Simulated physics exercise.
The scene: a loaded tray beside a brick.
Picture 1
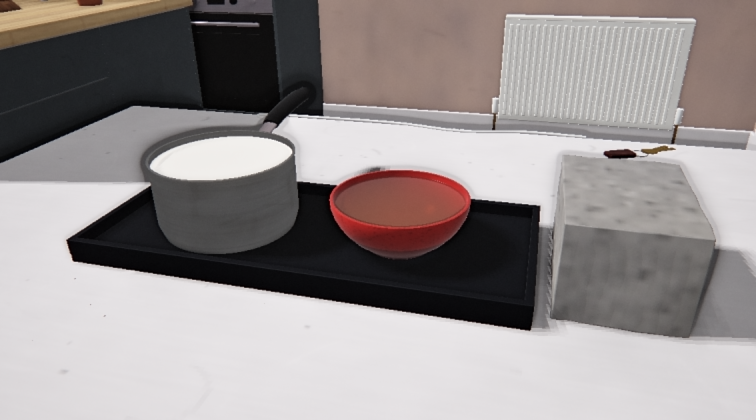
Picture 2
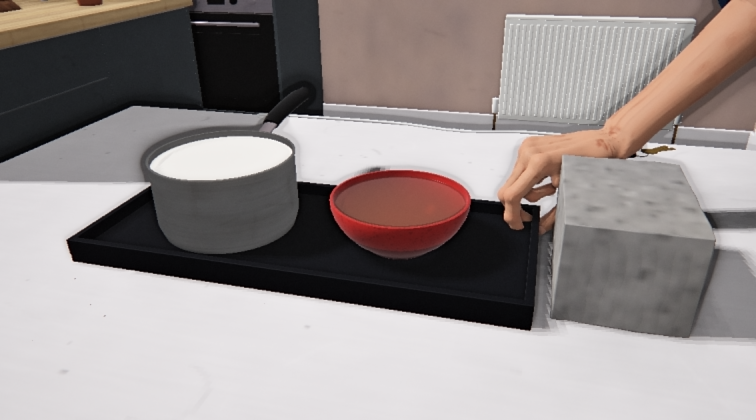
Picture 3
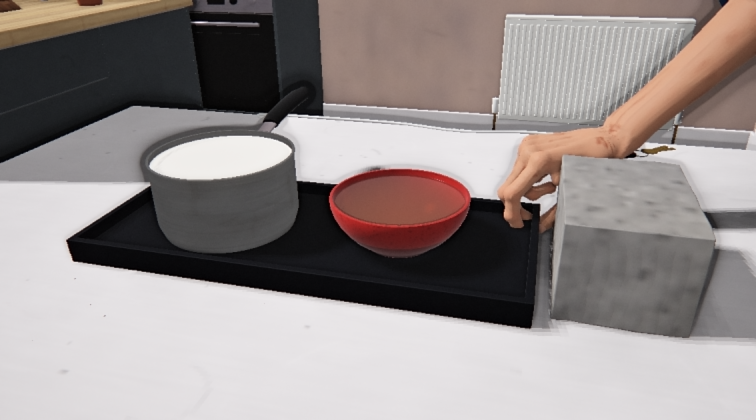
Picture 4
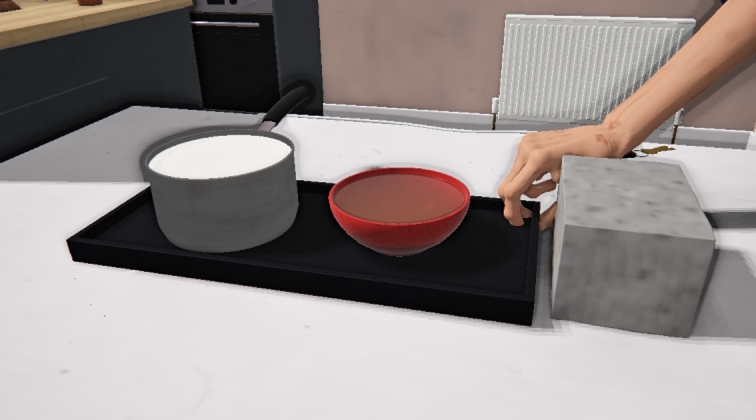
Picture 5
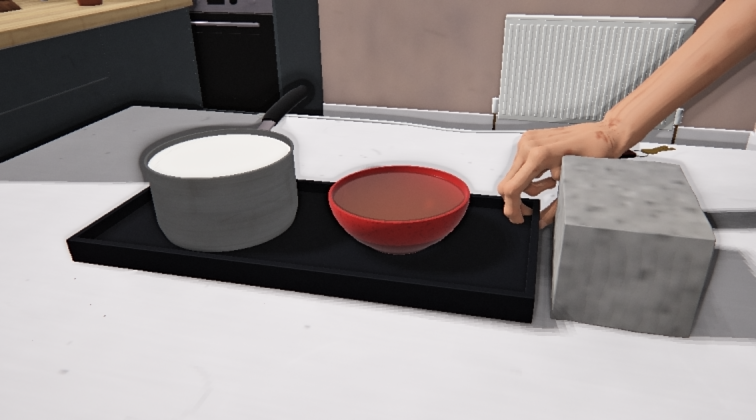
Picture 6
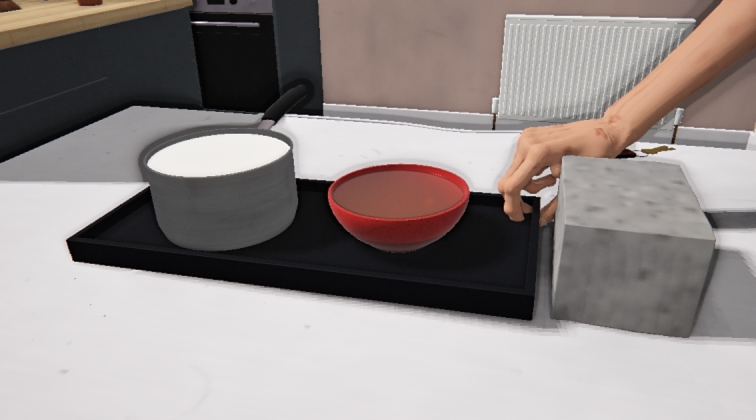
A hand came in from the right and gripped the end of a black tray beside a gray block, then raised it very slightly, with a full saucepan and red bowl on it.
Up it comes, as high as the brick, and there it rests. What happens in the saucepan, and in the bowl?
On the left the saucepan slops over, on the right the bowl slops over.
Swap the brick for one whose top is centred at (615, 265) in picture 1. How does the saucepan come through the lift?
My call: Stays dry.
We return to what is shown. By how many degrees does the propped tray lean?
About 13°.
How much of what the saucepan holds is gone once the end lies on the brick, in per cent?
Near 14 in a hundred.
A moment on, the tray slopes by about 7°; saucepan, all is still inside; bowl, all is still inside.
Further on, the tray slopes by about 15°; saucepan, a puddle lies under it; bowl, a puddle lies under it.
When it is over, the tray slopes by about 13°, resting on the brick; saucepan, a puddle lies under it; bowl, a puddle lies under it.
